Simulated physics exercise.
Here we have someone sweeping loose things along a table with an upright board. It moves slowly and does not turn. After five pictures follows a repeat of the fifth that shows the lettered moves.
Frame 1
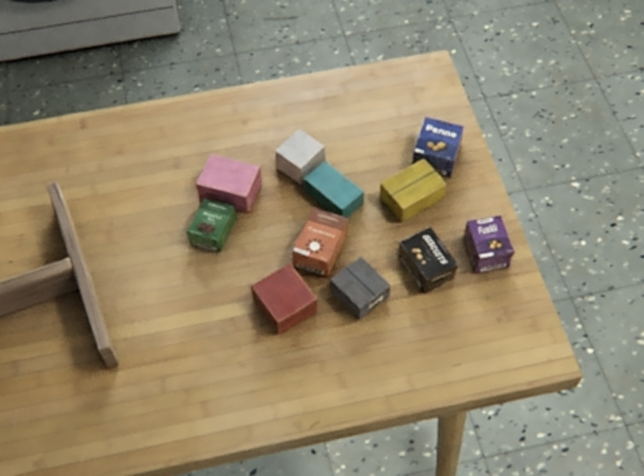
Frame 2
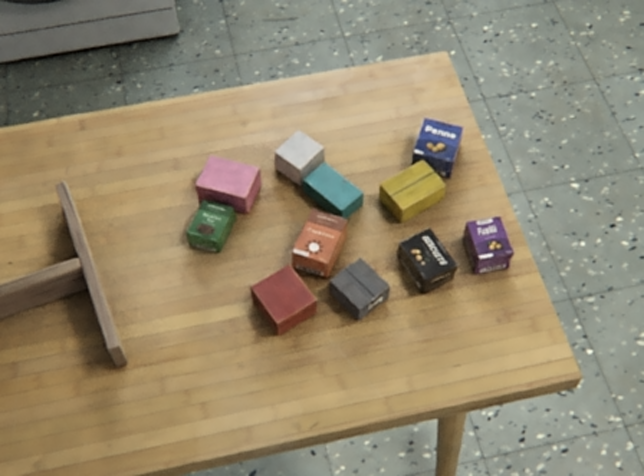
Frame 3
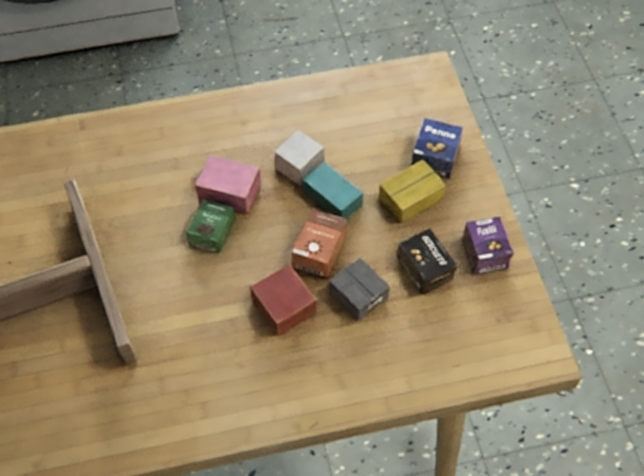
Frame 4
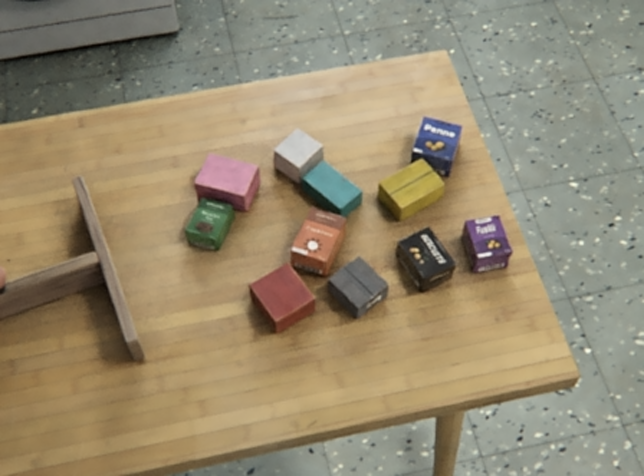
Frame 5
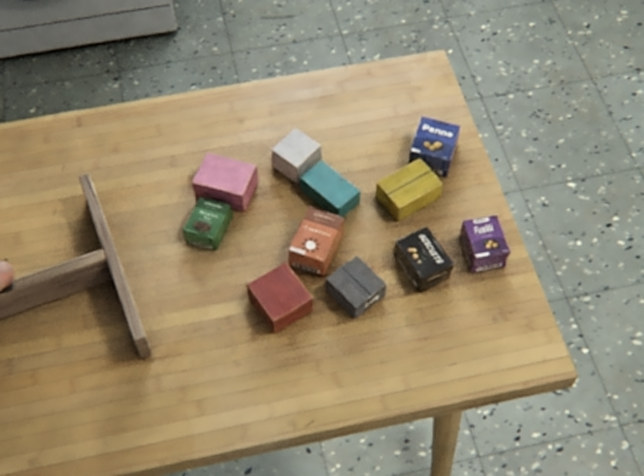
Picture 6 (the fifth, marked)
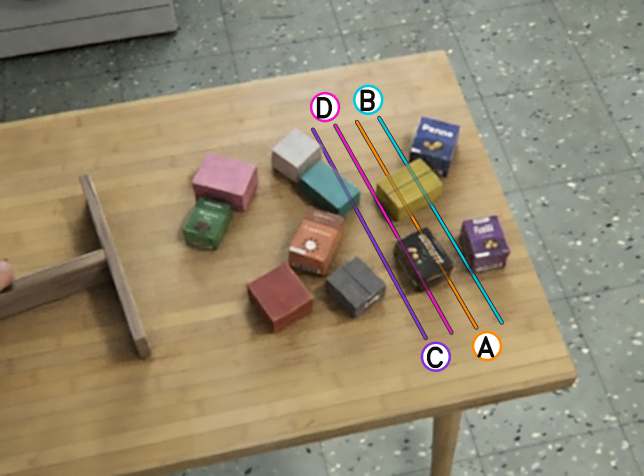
An upright wooden board on a handle slides slowly to the right across a tabletop toward a scattered group of colourful small boxes and blocks, which stay in place untouched, as fingertips holding the handle come into view at left.
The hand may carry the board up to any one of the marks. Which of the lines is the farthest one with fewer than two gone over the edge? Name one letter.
It should halt at D.
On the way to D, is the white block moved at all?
By then, yes.
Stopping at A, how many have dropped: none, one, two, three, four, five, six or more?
In all, two.
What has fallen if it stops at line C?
The purple packet goes over.
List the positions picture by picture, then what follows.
The first picture shows blue packet (438, 147); purple packet (488, 244); green packet (212, 225).
The second picture shows board (85, 260); red block (284, 300).
The third picture shows board (94, 258); white block (299, 158).
The fourth picture shows board (103, 254); black packet (425, 259).
The fifth picture shows board (110, 251); orange packet (317, 241); turquoise block (330, 190); blue packet (435, 146).
On the marked copy, A at (412, 217); B at (436, 213); C at (365, 226); D at (389, 221).
Following D. Soon after the start, board (211, 233); green packet (237, 220); purple packet (484, 244).
Later, board (311, 214); black packet (445, 254); white block (348, 137).
In the end, board (386, 200); purple packet over the edge; black packet (518, 239); one fallen.
As for the rest, A drops two; B drops five; C is within the limit but short.
